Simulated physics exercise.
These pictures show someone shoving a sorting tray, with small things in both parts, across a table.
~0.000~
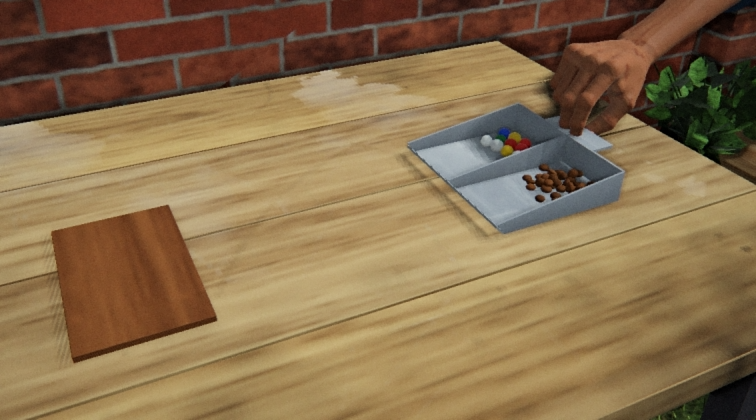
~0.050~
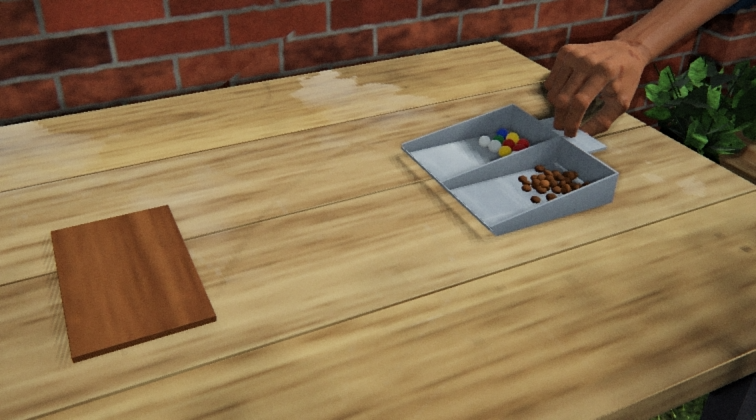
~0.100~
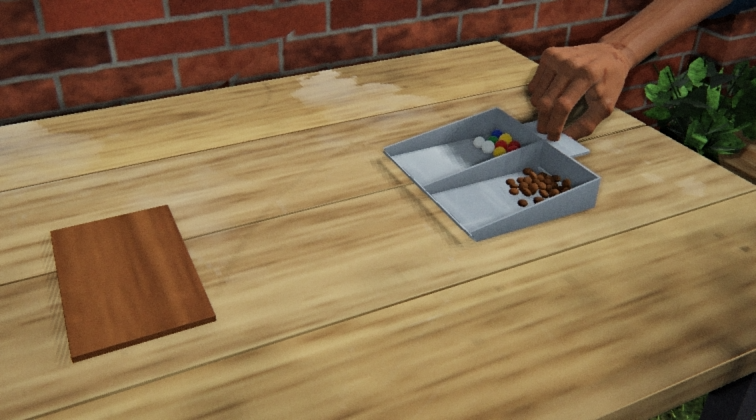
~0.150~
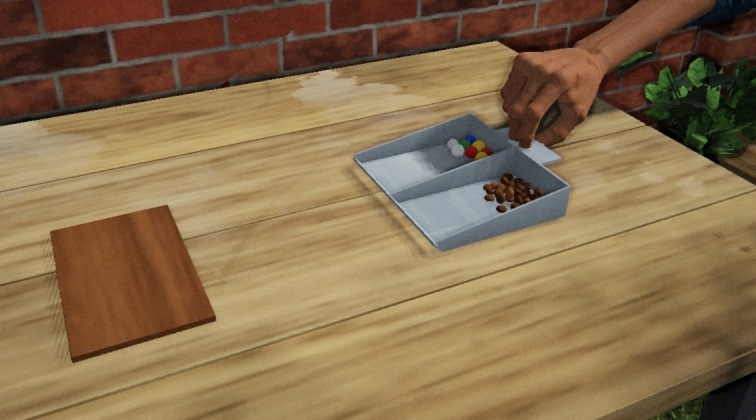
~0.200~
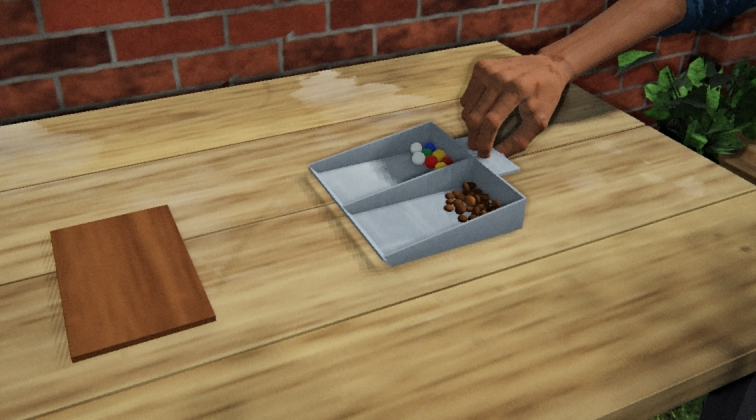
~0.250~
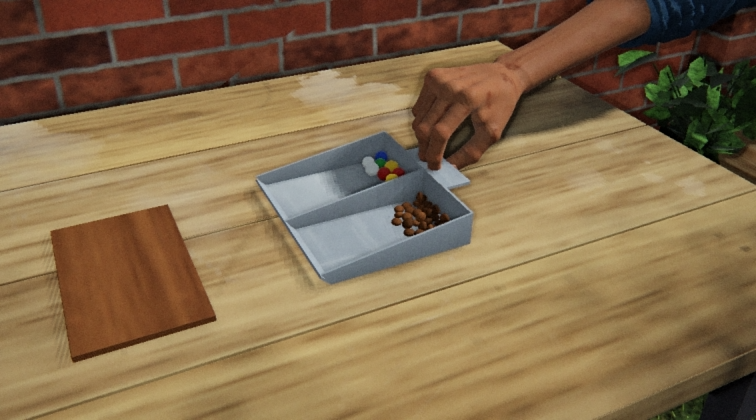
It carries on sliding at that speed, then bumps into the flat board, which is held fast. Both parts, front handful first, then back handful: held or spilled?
Front handful: Partly spilled; back handful: Partly spilled.
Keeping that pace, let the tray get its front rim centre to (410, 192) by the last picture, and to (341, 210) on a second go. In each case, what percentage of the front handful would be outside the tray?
First 0 per cent, second 0 per cent.
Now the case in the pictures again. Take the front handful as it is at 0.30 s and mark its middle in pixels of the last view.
Close to pixel (370, 235).
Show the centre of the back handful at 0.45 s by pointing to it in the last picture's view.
About (192, 217).
After 0.30 s, tray still sliding, front rim near (234, 237); front handful all inside; back handful all inside.
After 0.45 s, tray stopped at the flat board; front handful all inside, moved towards the front rim; back handful all inside, moved towards the front rim.
After 0.66 s, tray stopped at the flat board; front handful near a quarter out of the tray; back handful the bulk out of the tray.
In the end (1.5 s), tray stopped at the flat board; front handful near a quarter out of the tray; back handful the bulk out of the tray.
